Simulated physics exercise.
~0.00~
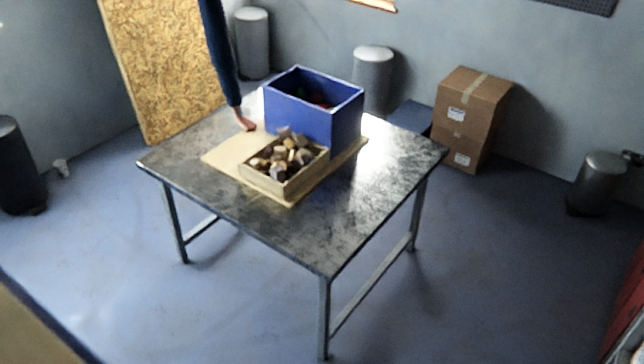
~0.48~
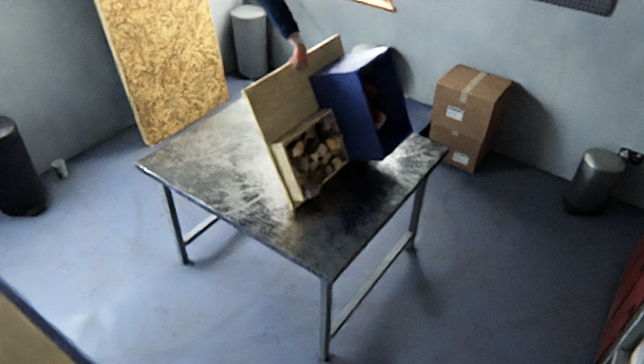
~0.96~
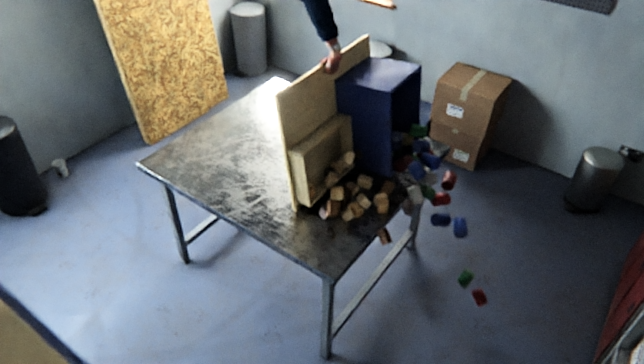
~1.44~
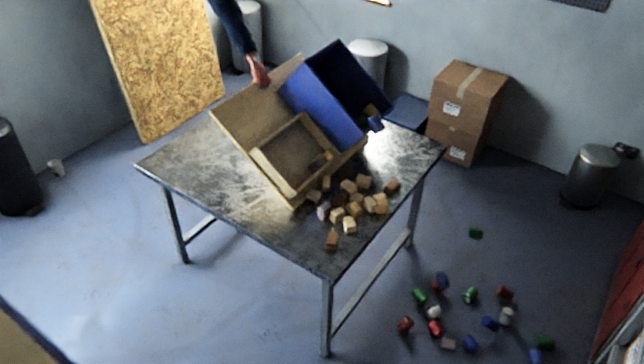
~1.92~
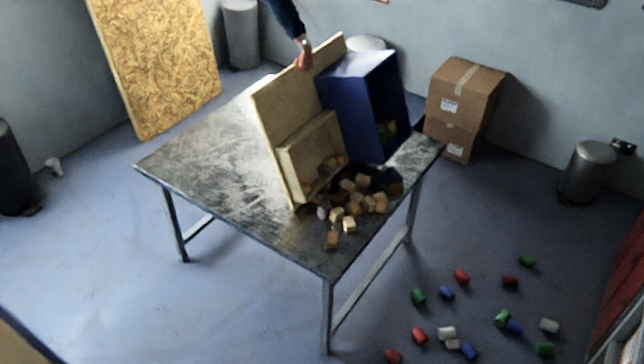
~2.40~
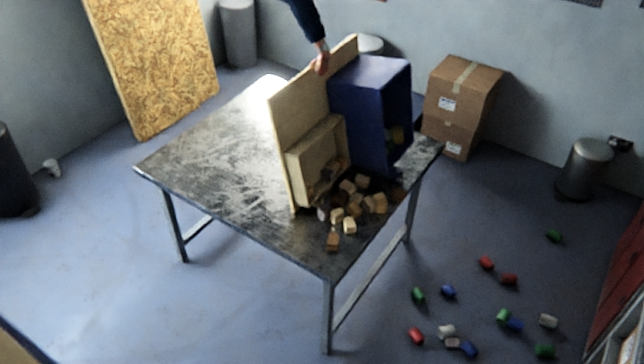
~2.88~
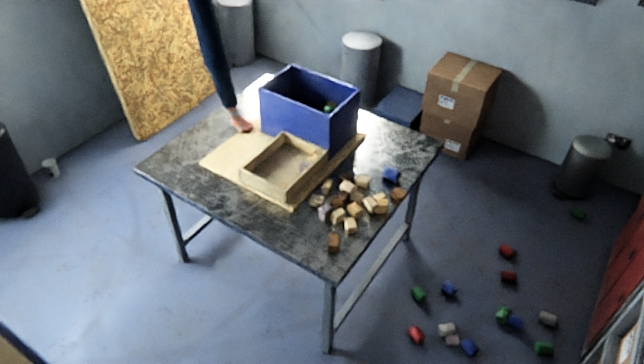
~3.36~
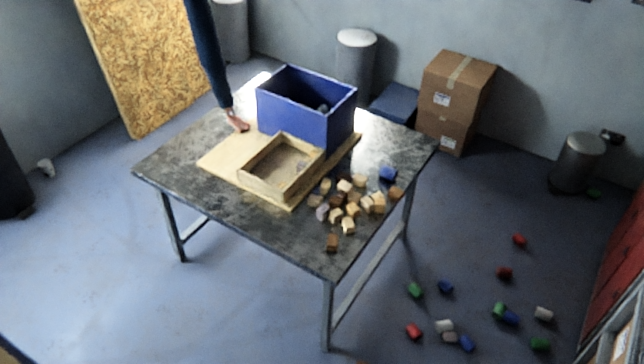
A hand tips a board of trays twice, spilling blocks and jars, then lowers it flat.
